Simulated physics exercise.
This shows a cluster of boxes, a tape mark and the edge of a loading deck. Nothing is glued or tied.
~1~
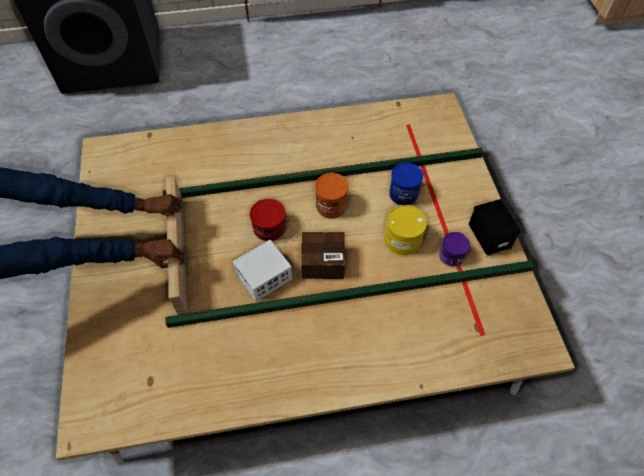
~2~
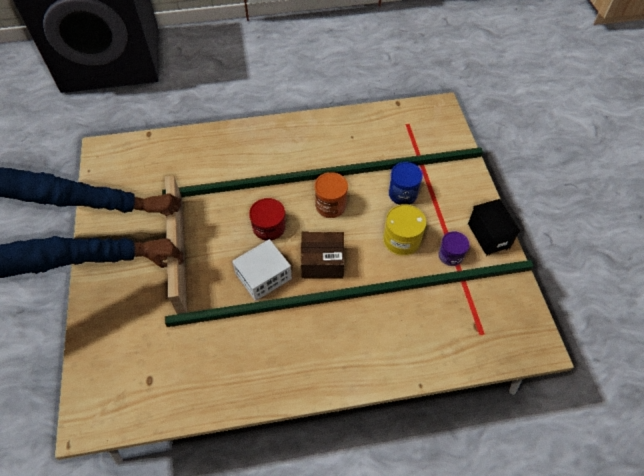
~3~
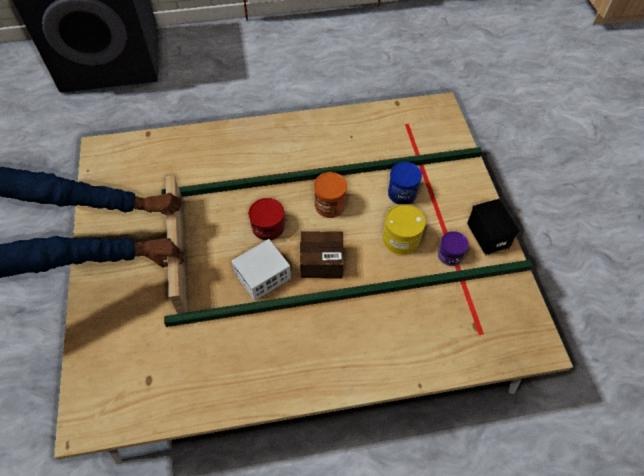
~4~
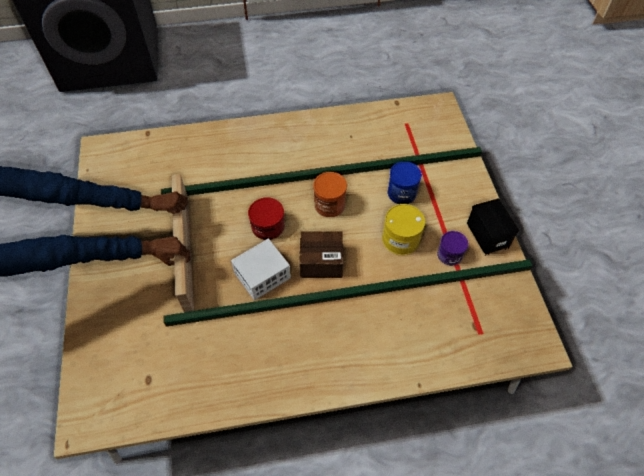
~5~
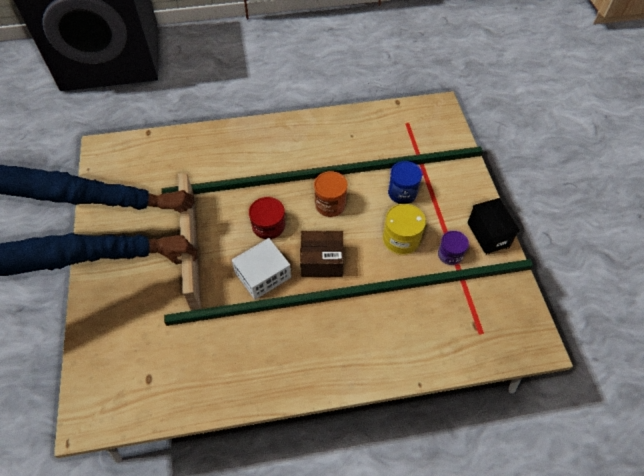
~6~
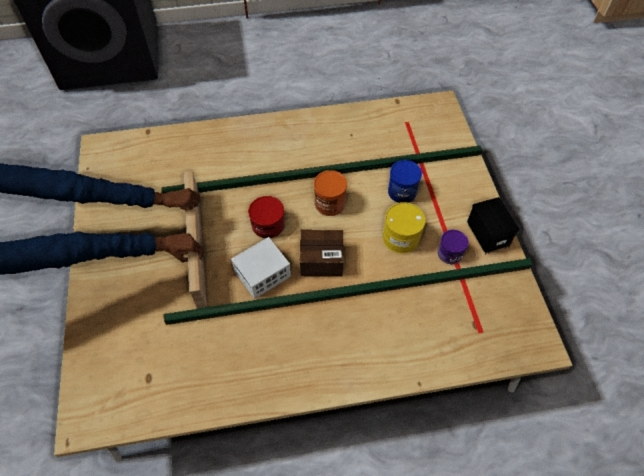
In this clip, two hands hold a wooden plank between green rails on a board, at first still, then slide it slightly right toward a white crate, red pail and other containers, which stay in place around a red tape line.
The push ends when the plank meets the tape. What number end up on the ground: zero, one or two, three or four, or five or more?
Outcome: The number that fall off is one or two.
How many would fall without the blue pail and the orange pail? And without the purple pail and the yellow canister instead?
It would be 1 and 1.
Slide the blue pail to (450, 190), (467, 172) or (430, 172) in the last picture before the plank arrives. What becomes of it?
The blue pail is kept; remains up; remains up.
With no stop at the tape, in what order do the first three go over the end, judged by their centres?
They are the black tote, the yellow canister, the purple pail.
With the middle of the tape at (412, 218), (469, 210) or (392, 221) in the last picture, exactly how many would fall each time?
It would be 0, 5 and 0.
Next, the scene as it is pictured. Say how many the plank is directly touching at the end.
3 of them.
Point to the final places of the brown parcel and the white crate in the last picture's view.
The brown parcel stops around (486, 210); the white crate around (477, 247).
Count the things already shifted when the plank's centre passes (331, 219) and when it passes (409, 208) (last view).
First 5, then 8.
Soon after, none off yet; black tote at rest near (492, 226); purple pail at rest near (452, 247); blue pail at rest near (404, 182).
Then, none off yet; black tote moving near (494, 226); purple pail at rest near (454, 248); blue pail at rest near (404, 182).
At rest, the number that fall off is one or two; fallen, yellow canister and black tote.
